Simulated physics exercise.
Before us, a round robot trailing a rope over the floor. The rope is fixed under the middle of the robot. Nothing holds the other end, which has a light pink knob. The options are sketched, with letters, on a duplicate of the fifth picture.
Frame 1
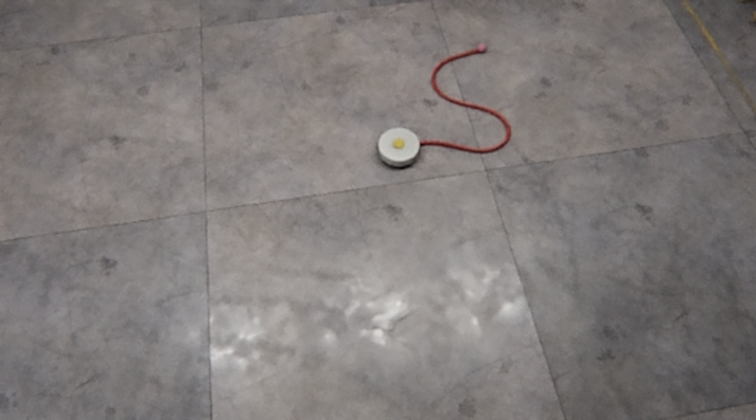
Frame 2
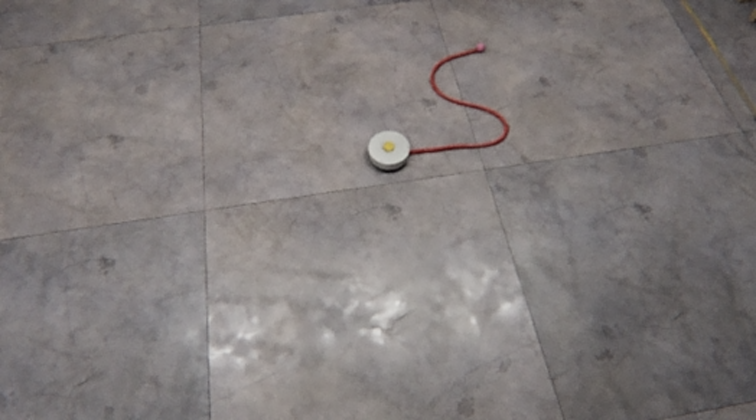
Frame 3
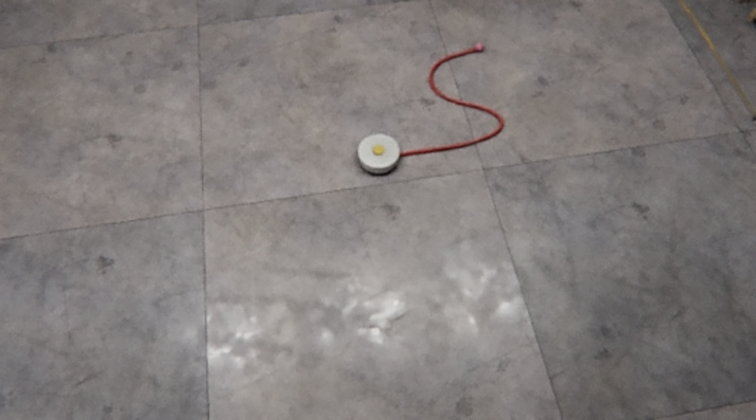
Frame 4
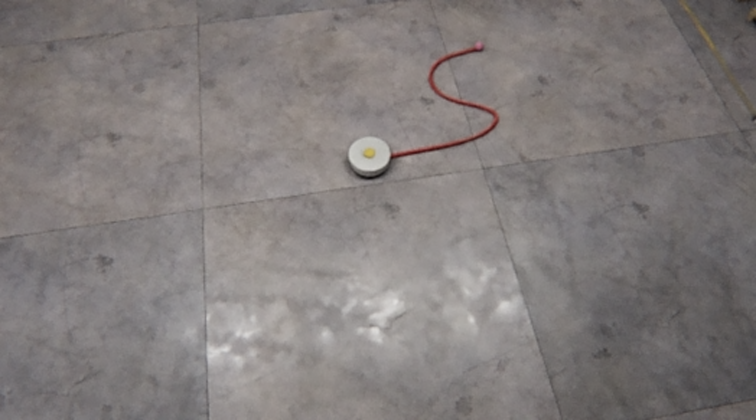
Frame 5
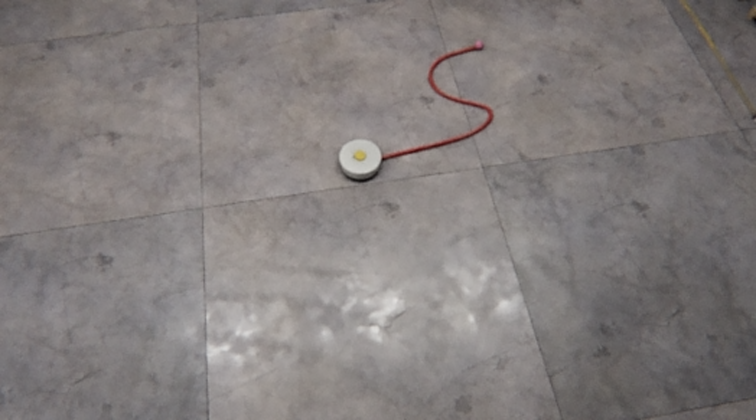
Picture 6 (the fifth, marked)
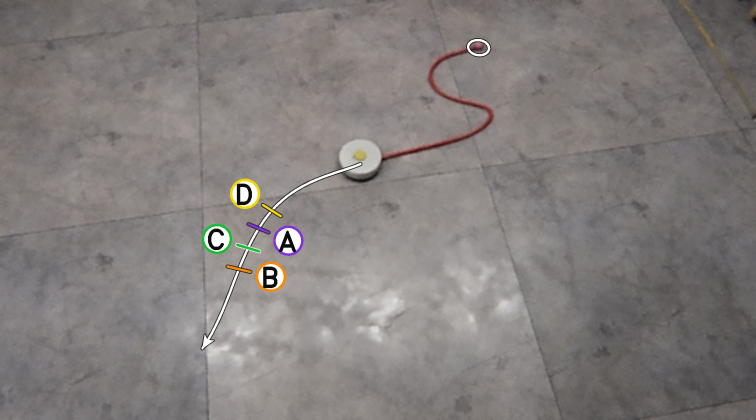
On a gray tiled floor, a round white robot slides slightly left, trailing a red rope.
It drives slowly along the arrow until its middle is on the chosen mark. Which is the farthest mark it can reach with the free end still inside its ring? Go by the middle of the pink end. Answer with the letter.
As far as tick A.
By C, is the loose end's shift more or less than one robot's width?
Less.
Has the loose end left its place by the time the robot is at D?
No.
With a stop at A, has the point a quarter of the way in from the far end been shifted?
By then, yes.
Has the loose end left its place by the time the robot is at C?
Yes.
On the copy, A at (259, 228); B at (239, 269); C at (248, 248); D at (272, 211); the ring at (479, 48); the route from (361, 164) via (260, 227) to (202, 348).
On A. First, robot (319, 175), middle of the rope (461, 121), free end (479, 45).
Then, robot (282, 196), middle of the rope (424, 130), free end (479, 45).
Finally, robot (257, 225), middle of the rope (386, 134), free end (474, 46); the free end is still in its ring.
By contrast, B drags the free end to (451, 64); C drags the free end to (461, 54); D is safe but short.
